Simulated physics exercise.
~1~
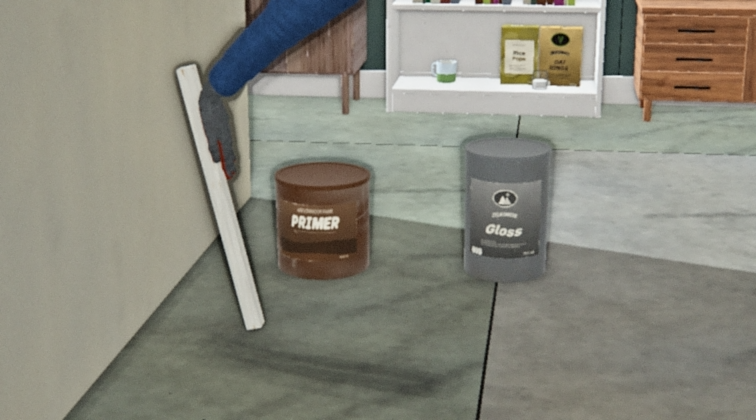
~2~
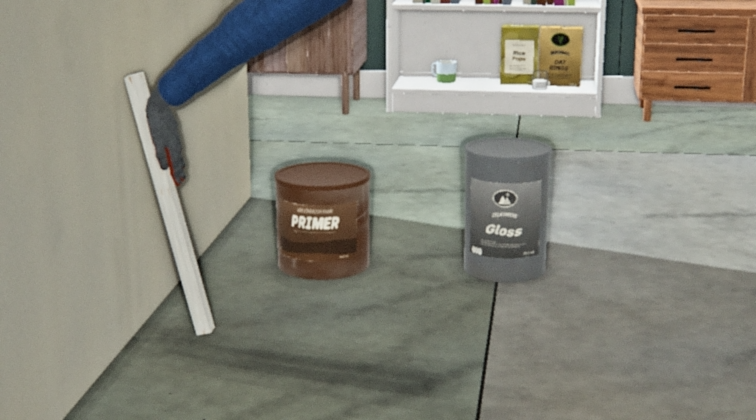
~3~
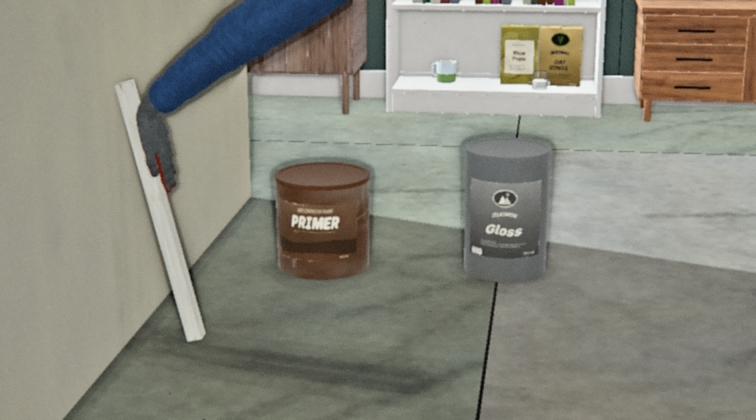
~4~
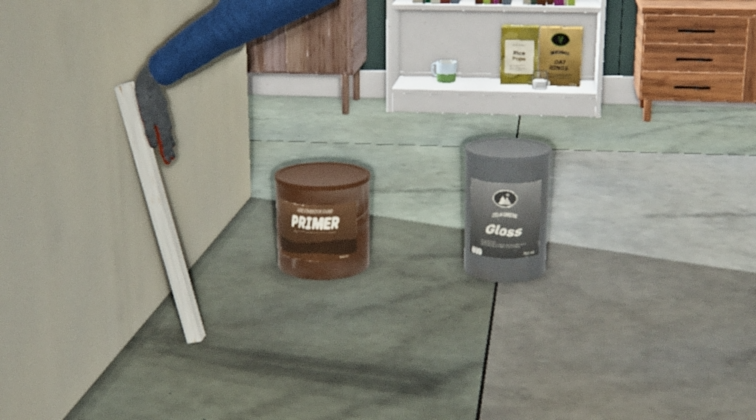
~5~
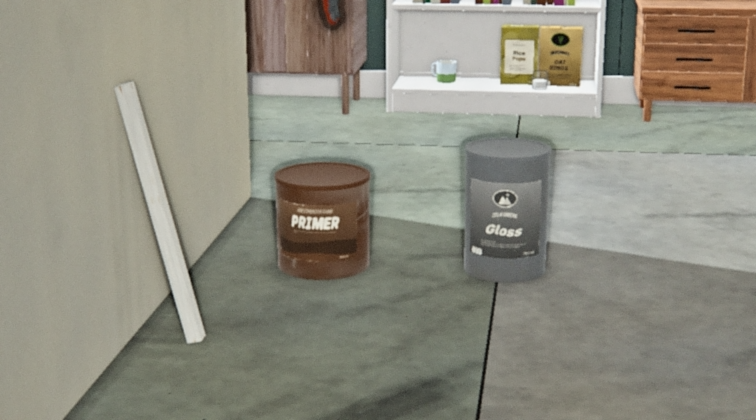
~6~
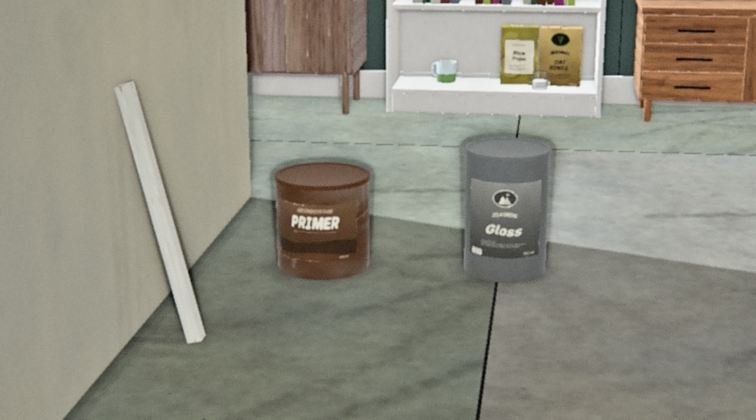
The clip shows a gloved hand in a blue sleeve moving a white pole leftward to lean against a wall, beside a brown pail and a grey pail. The hand lets go and withdraws, and the pole stays leaning in place while both pails remain still.
